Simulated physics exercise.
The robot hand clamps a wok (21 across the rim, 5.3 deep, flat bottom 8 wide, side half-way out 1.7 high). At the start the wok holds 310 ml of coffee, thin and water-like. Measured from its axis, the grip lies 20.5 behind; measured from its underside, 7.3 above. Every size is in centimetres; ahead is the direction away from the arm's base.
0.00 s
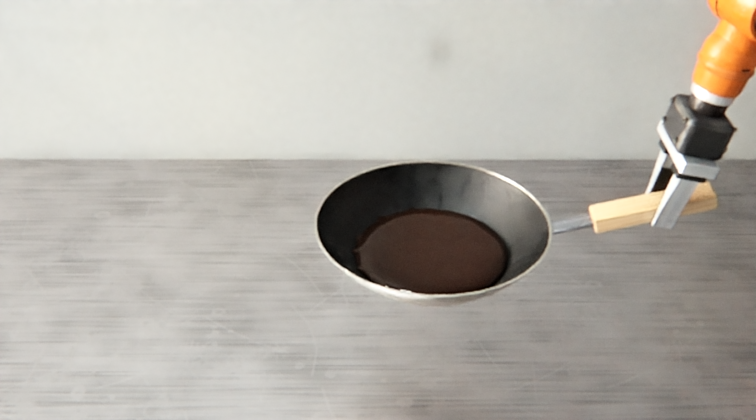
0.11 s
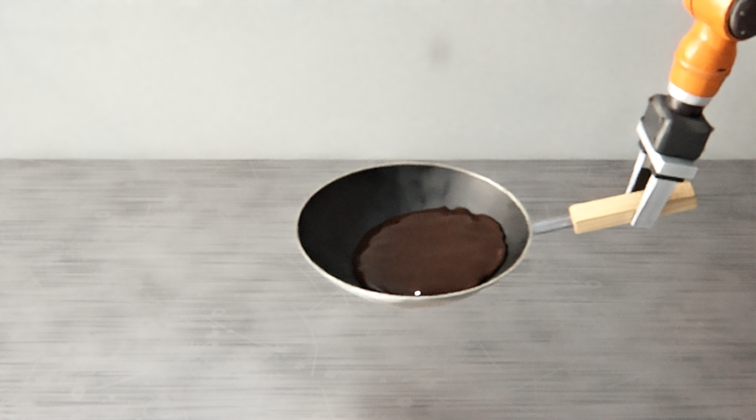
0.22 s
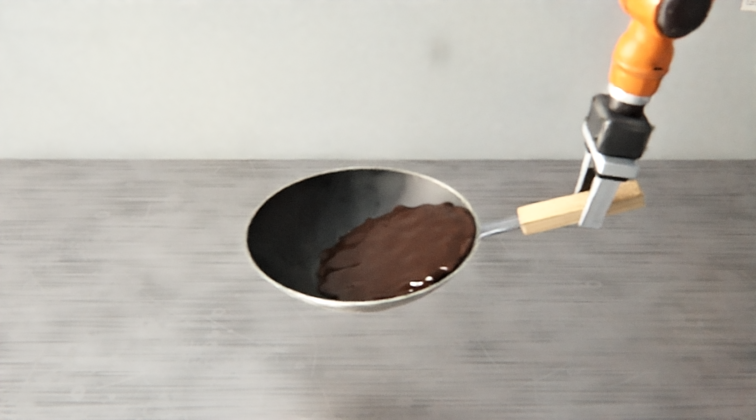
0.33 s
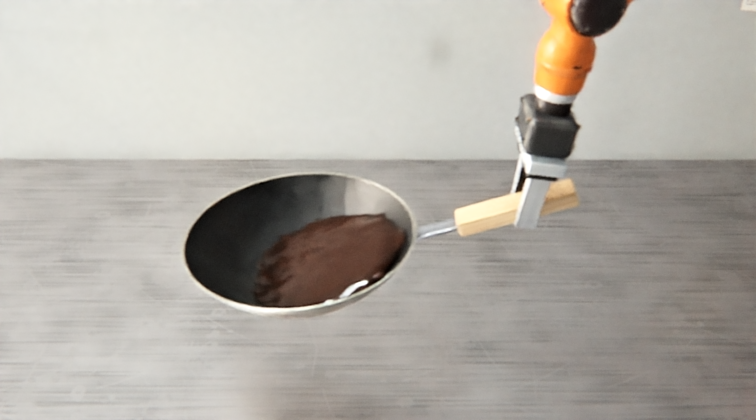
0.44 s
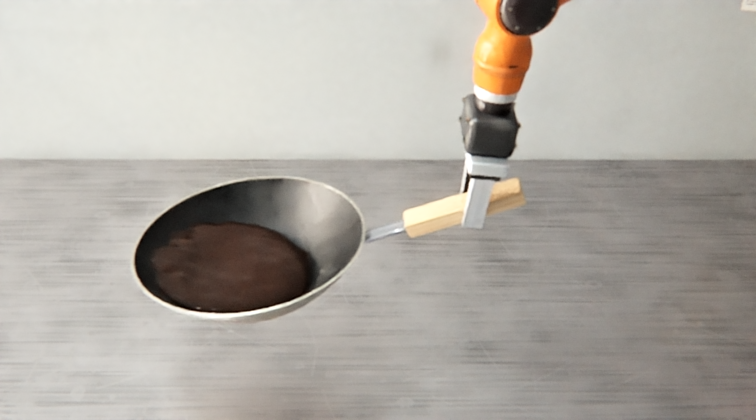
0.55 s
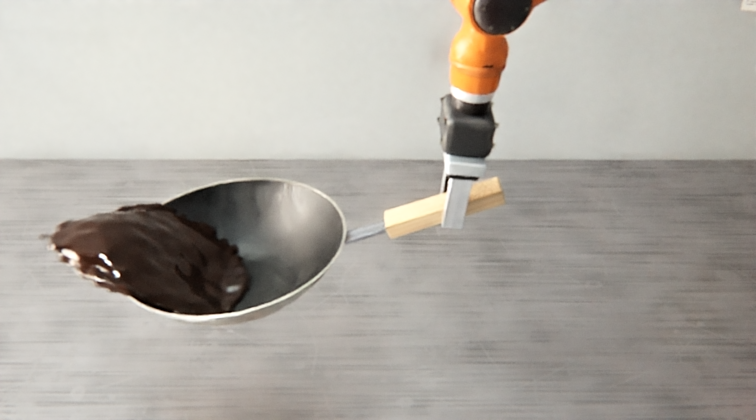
A robot arm moves a wok left as dark liquid sloshes and spills over its left rim.
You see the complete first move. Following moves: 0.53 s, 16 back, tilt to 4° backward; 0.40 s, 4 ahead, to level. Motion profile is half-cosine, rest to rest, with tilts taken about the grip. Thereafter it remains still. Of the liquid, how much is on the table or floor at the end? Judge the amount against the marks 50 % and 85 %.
It is between 50 and 85 %.
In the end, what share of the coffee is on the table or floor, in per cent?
Estimated share: Around 60 %.
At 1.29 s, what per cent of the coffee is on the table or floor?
60 per cent.
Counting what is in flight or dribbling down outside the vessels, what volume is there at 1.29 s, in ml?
About 5 ml.
After 0.92 s, tilted 2° backward, liquid up to 16 above the table; 155 ml on the table or floor, 150 ml in the wok.
After 1.29 s, tilted 2° backward, liquid up to 16 above the table; 180 ml on the table or floor, 120 ml in the wok, 5 ml in the air or running down outside.
After 1.68 s, level, liquid up to 15 above the table; 185 ml on the table or floor, 120 ml in the wok.
After 2.48 s, level, liquid up to 15 above the table; 185 ml on the table or floor, 120 ml in the wok.
In the end, 185 ml on the table or floor, 120 ml in the wok. That is 61 % on the table or floor.
